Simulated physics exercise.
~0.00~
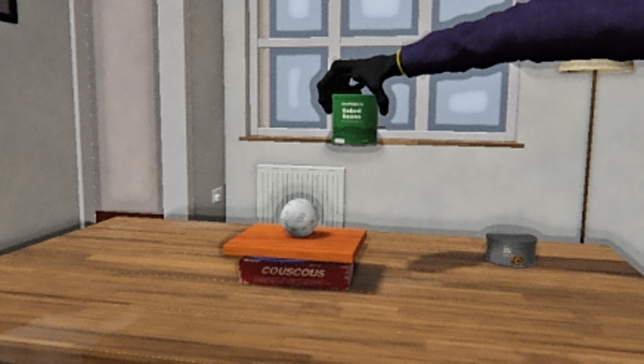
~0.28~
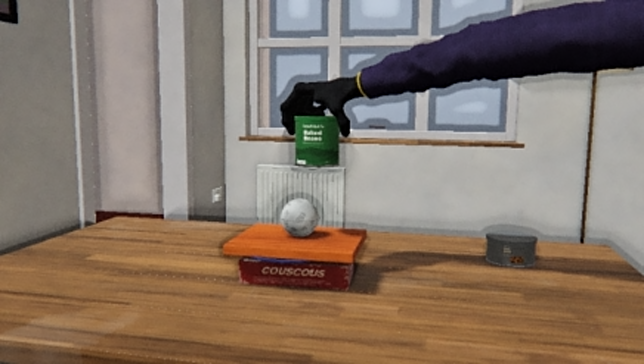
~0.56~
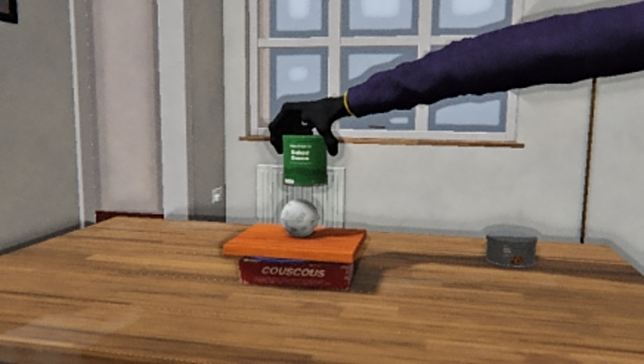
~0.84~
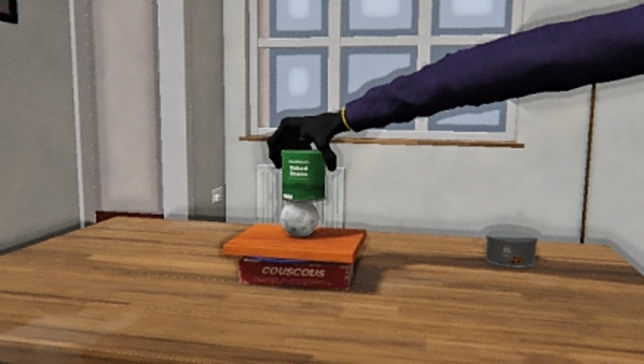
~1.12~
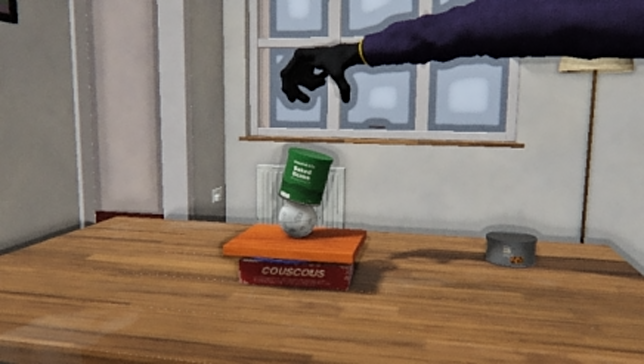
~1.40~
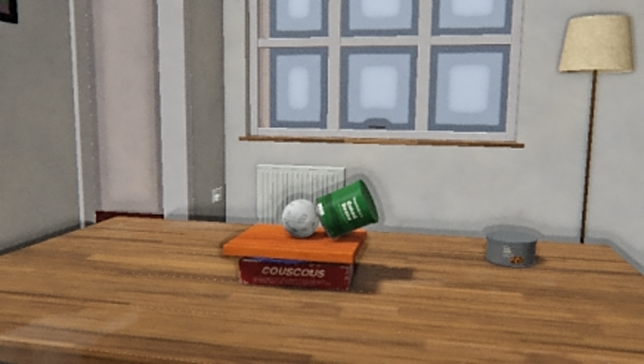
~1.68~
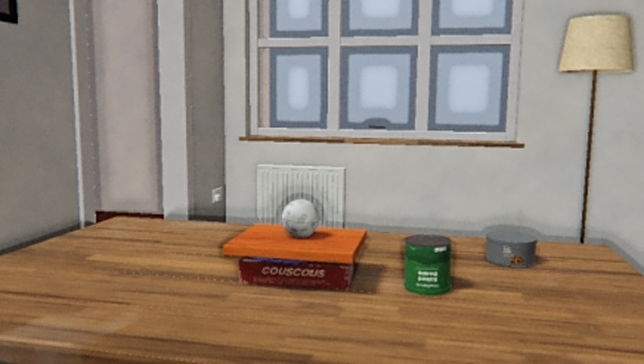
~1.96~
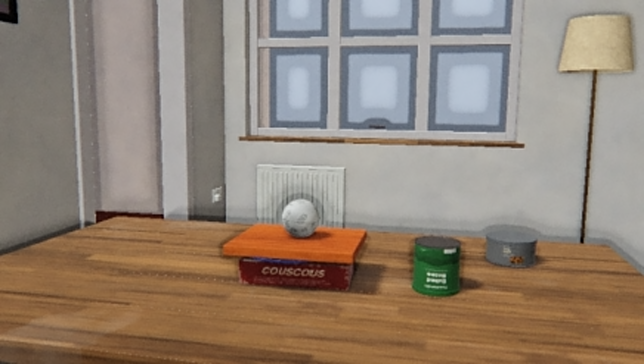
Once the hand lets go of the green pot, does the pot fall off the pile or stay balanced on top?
The green pot falls off the pile. It tips to the right and ends up on the table, while the things beneath it stay in place.
